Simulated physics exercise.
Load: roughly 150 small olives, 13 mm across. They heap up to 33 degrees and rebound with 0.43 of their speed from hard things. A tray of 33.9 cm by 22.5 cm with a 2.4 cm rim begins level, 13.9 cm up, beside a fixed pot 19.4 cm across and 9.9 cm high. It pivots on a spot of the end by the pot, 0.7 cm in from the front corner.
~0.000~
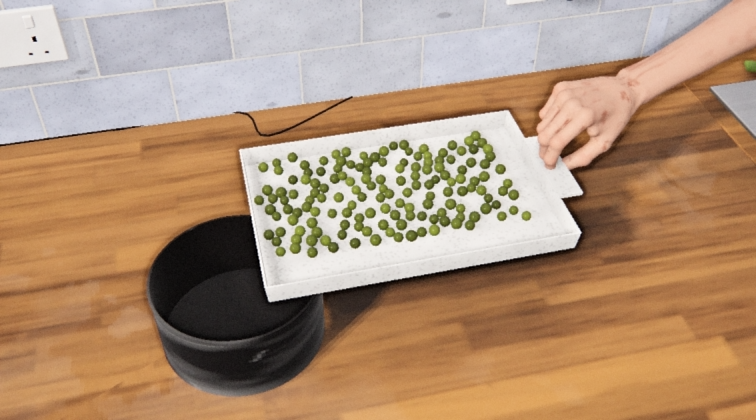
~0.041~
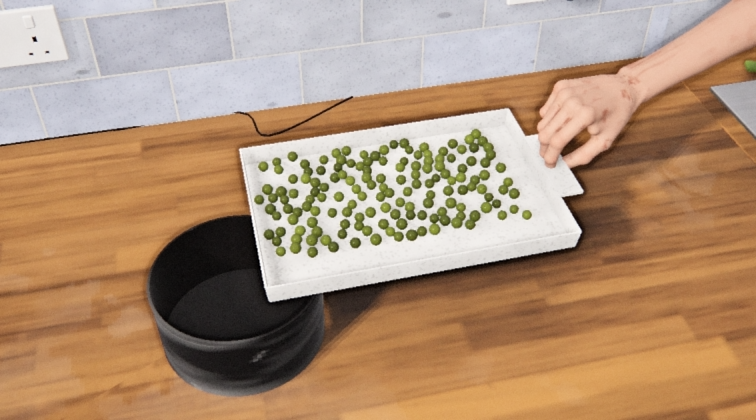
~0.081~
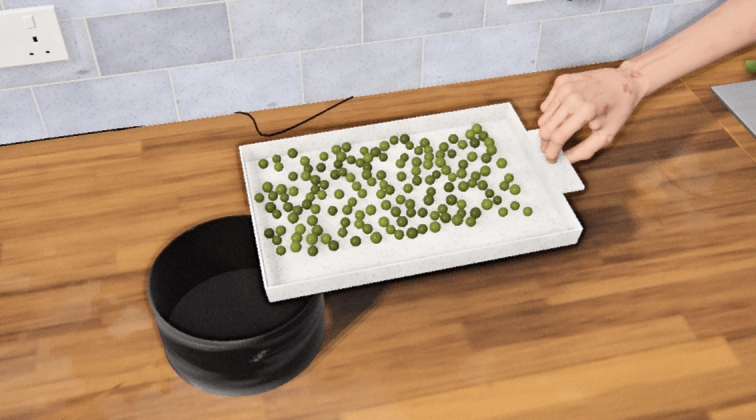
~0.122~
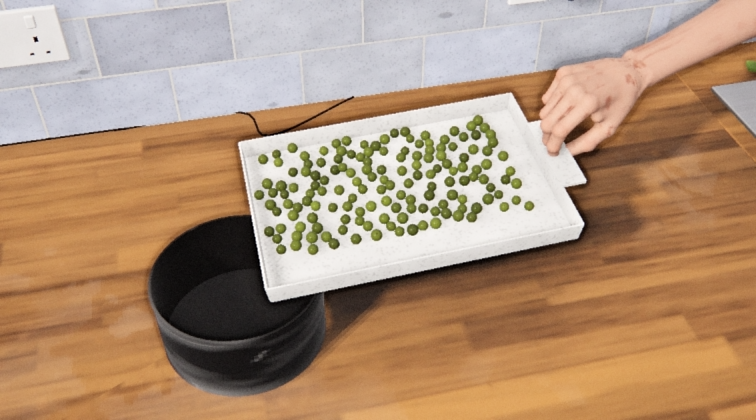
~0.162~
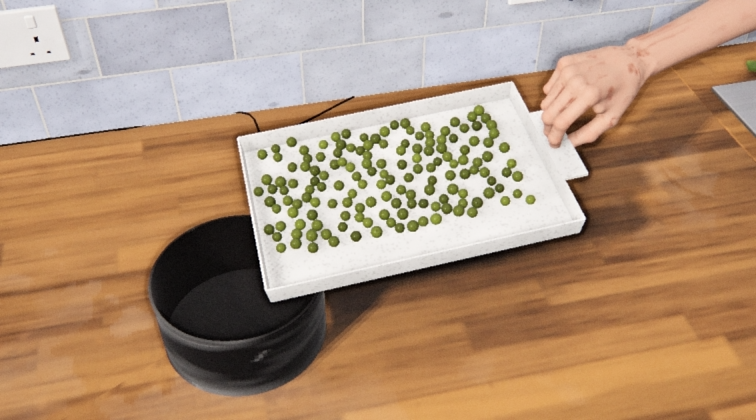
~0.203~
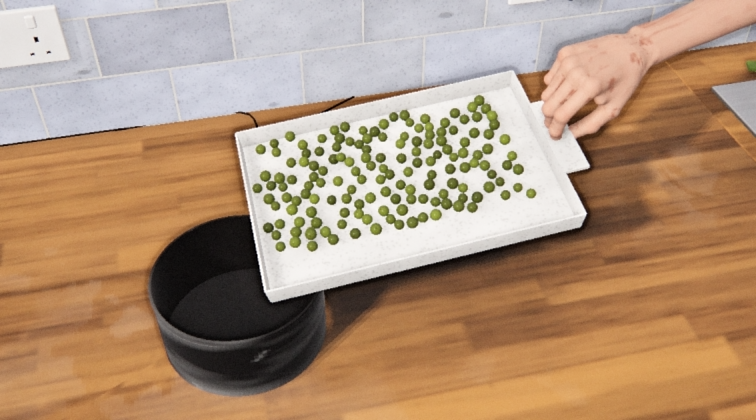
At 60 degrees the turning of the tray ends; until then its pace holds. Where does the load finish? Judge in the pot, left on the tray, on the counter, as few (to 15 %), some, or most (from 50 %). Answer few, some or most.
In the pot: Few; left on the tray: Most; on the counter: Few.
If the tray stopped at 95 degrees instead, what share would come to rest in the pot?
In that case some 0 per cent.
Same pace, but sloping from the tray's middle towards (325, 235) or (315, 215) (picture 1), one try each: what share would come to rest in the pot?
Some 5 and 5 per cent.
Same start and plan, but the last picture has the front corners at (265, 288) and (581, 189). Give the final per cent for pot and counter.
Pot 10, counter 5.
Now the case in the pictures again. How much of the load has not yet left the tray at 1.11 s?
About 100 per cent.
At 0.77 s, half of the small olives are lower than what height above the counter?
About 22 cm.
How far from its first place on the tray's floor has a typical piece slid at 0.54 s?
Some 5 cm.
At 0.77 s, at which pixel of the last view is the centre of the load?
Around (331, 221).
After 0.54 s, tilt 34 degrees; the tray holds 100 %, the pot 0 %.
After 0.77 s, tilt 51 degrees; the tray holds 100 %, the pot 0 %.
Then, at 1.11 s, tilt 60 degrees; the tray holds 100 %, the pot 0 %.
In the end, at 1.9 s, pot 0 %, tray 95 %, counter 5 %.
